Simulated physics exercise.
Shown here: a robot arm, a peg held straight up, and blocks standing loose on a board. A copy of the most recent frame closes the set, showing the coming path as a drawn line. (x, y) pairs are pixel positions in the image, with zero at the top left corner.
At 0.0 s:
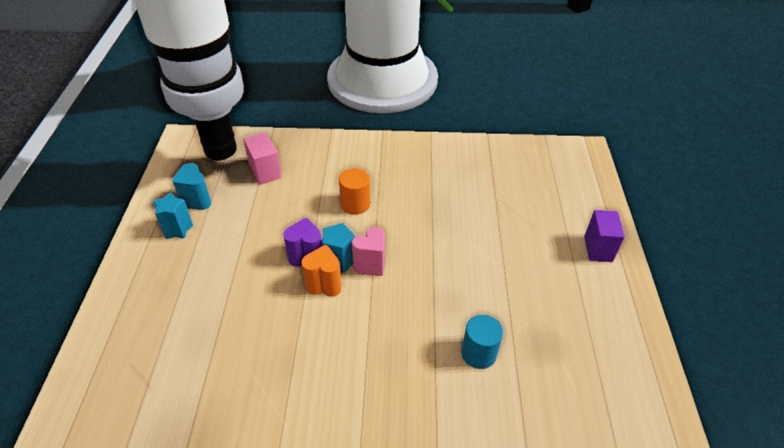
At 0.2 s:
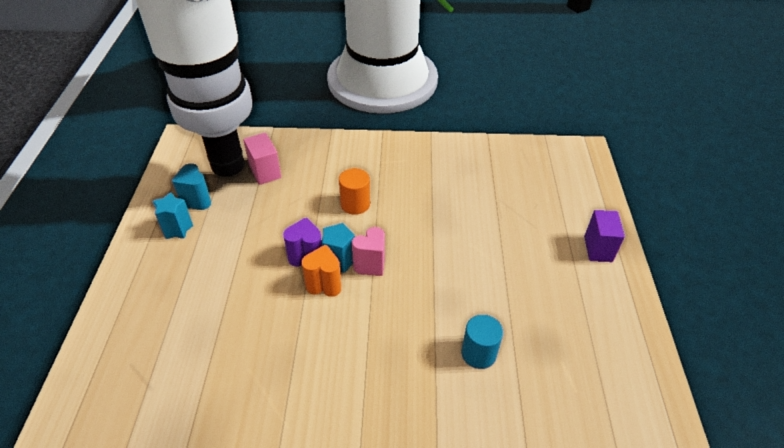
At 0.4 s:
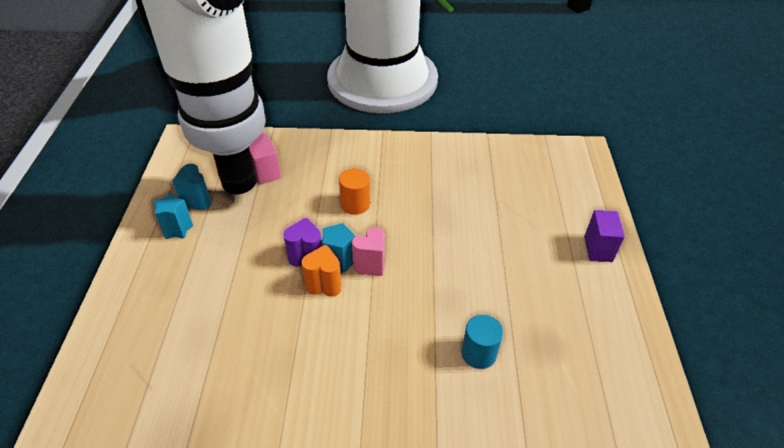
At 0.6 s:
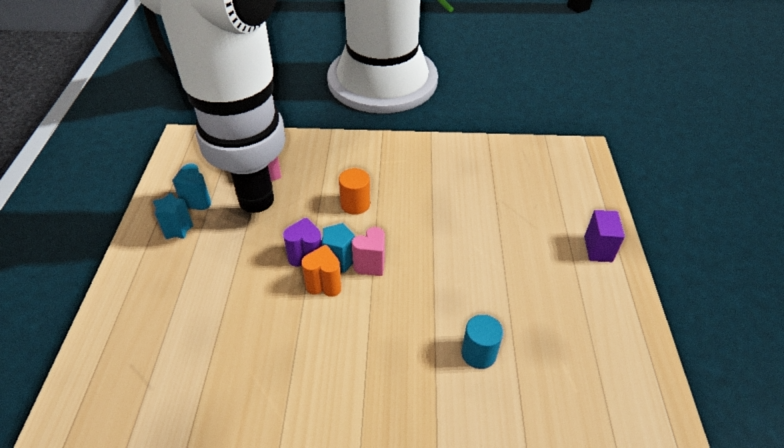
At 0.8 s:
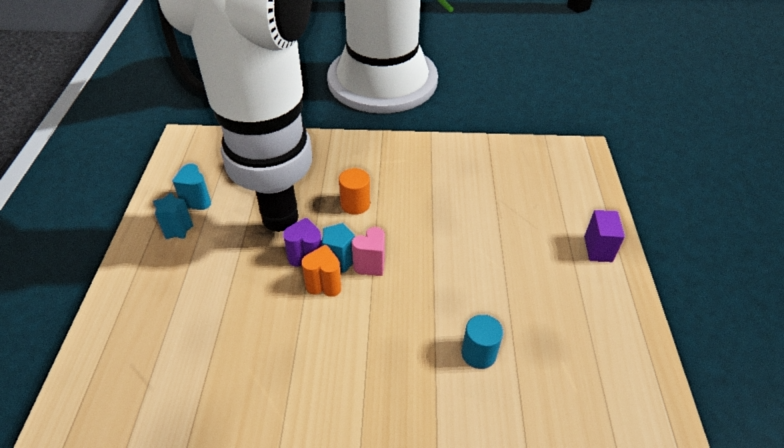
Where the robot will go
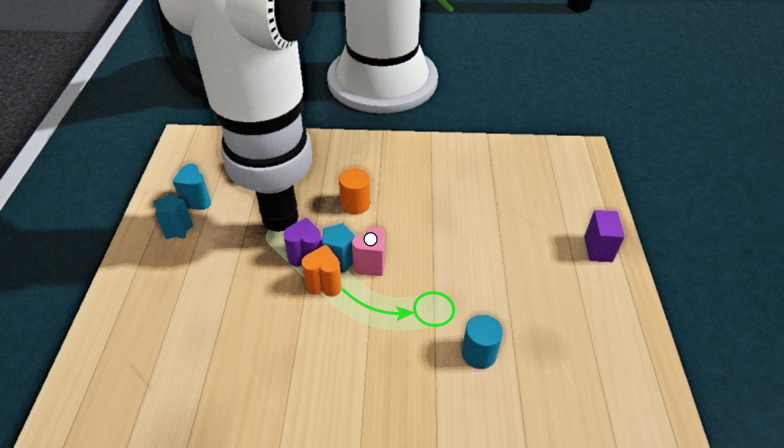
In the video, a robot arm moves its black peg from the upper left of a wooden board toward the lower right, ending beside the purple heart in a cluster of colourful blocks, while all the blocks stay still.
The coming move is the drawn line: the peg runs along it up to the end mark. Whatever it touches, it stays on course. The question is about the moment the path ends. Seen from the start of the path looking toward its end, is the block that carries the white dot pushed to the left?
Yes - that is the case.
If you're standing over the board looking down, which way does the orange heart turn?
It makes a clockwise turn.
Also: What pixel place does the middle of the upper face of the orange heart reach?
Its top middle will sit at (357, 334).
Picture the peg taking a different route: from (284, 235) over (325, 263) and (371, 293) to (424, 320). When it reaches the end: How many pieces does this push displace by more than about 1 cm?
The count is three or more.
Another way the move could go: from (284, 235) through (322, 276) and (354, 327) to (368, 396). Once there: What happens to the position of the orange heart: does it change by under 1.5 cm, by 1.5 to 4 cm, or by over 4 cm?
Result: Over 4 cm.
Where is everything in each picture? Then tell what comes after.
In the first frame, tip of the peg at (221, 151), middles of tops, purple heart at (303, 231), orange heart at (321, 260), turquoise pentagon at (337, 235), pink heart at (371, 239).
In the second frame, peg at (228, 167), nothing pushed.
In the third frame, peg at (240, 184), nothing pushed.
In the fourth frame, peg at (257, 202), nothing pushed.
In the fifth frame, peg at (281, 220), purple heart at (303, 231), orange heart at (321, 260), turquoise pentagon at (337, 235), pink heart at (371, 239).
The line goes from (284, 235) by way of (322, 271) and (368, 307) to (434, 309); the dot is on the pink heart.
What follows on the original path. One third of the way, peg at (321, 255); purple heart at (338, 267); orange heart at (339, 290), turned 60° clockwise; turquoise pentagon at (355, 241), turned 60° anticlockwise; pink heart at (390, 238).
Two thirds of the way, peg at (368, 292); purple heart at (378, 313), turned 50° clockwise; orange heart at (356, 333), turned 105° clockwise; turquoise pentagon at (372, 249); pink heart at (400, 233).
At the end, peg at (436, 294); purple heart at (385, 320), turned 65° clockwise; orange heart at (357, 334), turned 110° clockwise; turquoise pentagon at (372, 249), turned 125° anticlockwise; pink heart at (400, 233).
